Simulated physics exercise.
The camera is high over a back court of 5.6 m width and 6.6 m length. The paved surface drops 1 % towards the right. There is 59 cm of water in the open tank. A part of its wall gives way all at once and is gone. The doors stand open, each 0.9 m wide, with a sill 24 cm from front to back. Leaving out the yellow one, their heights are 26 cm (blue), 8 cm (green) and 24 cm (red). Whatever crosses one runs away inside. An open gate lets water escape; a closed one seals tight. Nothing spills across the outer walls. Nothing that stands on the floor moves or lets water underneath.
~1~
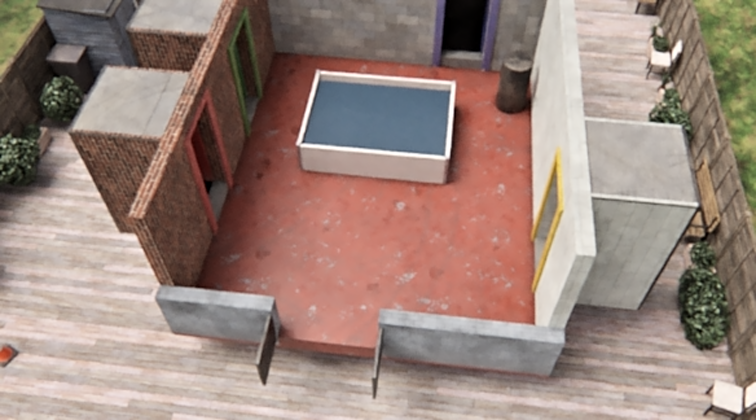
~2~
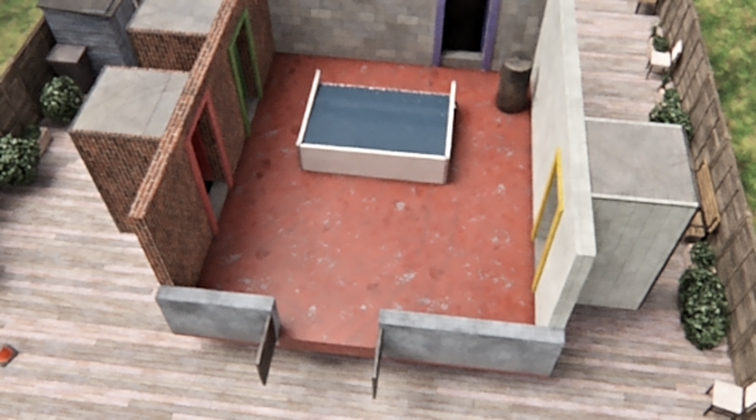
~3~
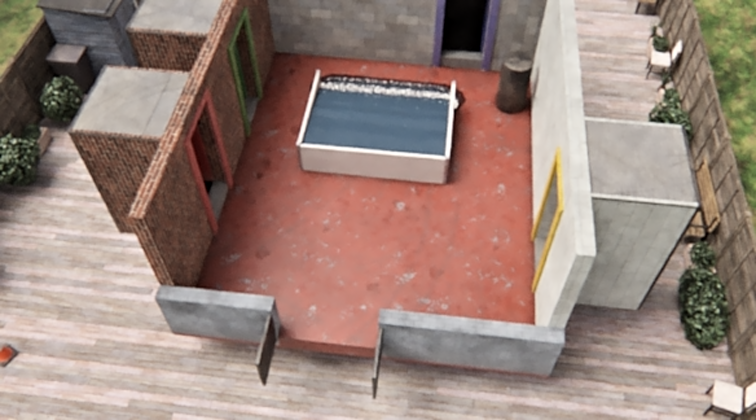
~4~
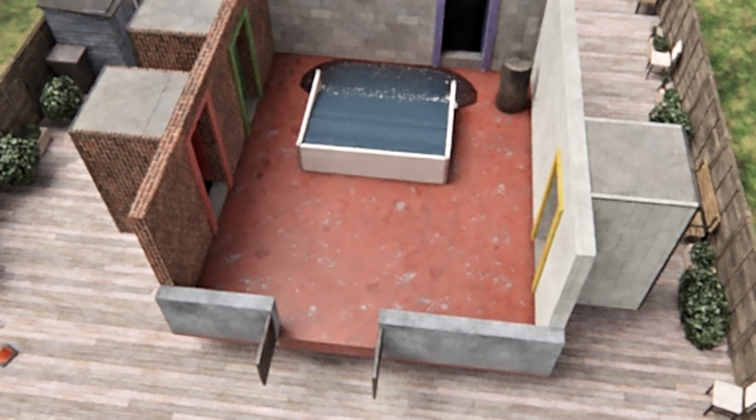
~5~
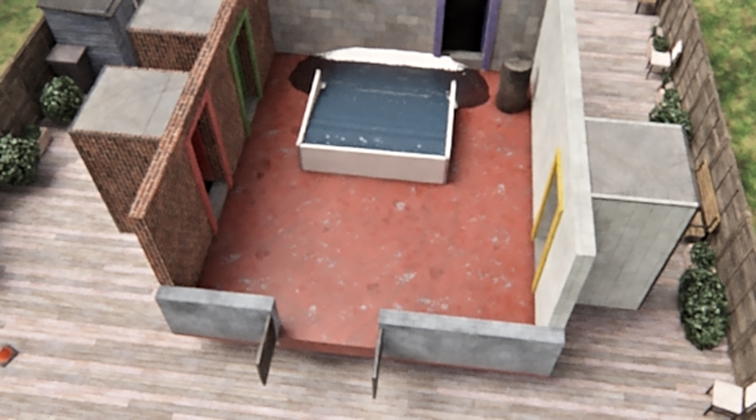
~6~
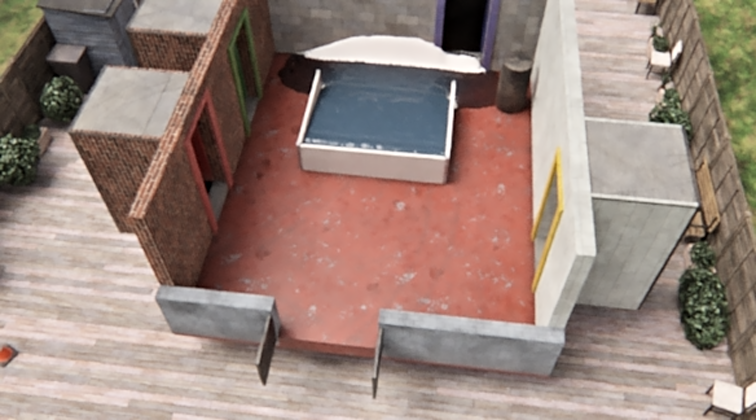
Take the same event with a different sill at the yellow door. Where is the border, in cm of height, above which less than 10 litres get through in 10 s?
Close to 5 cm is just enough.
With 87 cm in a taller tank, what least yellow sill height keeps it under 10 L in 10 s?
Some 11.0 cm.
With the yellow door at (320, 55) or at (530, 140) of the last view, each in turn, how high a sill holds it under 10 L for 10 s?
Roughly 28 and 6.5 cm.
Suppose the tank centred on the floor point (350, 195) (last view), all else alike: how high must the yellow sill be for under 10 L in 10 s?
Some 6.0 cm.
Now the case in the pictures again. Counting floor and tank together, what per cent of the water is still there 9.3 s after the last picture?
About 90 per cent.
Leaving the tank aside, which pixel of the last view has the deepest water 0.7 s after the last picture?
Near (389, 65).
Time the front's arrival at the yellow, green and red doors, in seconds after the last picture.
Yellow 2.4 s, green 1.2 s, red 2.2 s.
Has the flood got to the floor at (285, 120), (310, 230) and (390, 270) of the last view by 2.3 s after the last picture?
In that order: Flooded, not reached, dry.
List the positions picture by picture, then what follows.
The open tank at (379, 116) is whole and still, 59 cm deep; the yellow door at (546, 228) is dry, in the first frame.
The front is at a hidden place, 0.3 m from the gap on the far side; 0.7 m2 of floor is wet, 59 cm left at the back, in the second frame.
The gap is on the far side, the front 0.7 m out at a hidden place; the back of the open tank holds 59 cm, in the third frame.
The front is at (339, 62), 1.2 m from the gap on the far side; 3.7 m2 of floor is wet, 59 cm left at the back, in the fourth frame.
The gap is on the far side, the front 1.3 m out at (472, 70); the back of the open tank holds 55 cm, in the fifth frame.
Water pours out on the far side and has run 1.5 m, to (492, 72); about 13 cm deep outside, 50 cm at the back; 4.0 m in a straight line remain to the yellow door at (546, 228), in the sixth frame.
Then, 0.7 s after the last picture water covers 20 % of the floor, deepest (48 cm) near (389, 65); it has not reached the yellow door.
Then, 2.3 s after the last picture water covers 50 % of the floor, deepest (44 cm) near (522, 76); it has not reached the yellow door.
Then, 9.3 s after the last picture water covers 100 % of the floor, deepest (16 cm) near (497, 91); 10 cm at the yellow door, 0 litres in over its 15 cm sill.
At the yellow door as built, the water peaked near 10 cm, 9.3 s after the last picture.
With a sill of 4.5 cm, 14 litres would have come in within the 10 s; with 5.5 cm, 8 litres. So under 10 litres takes about 5 cm.
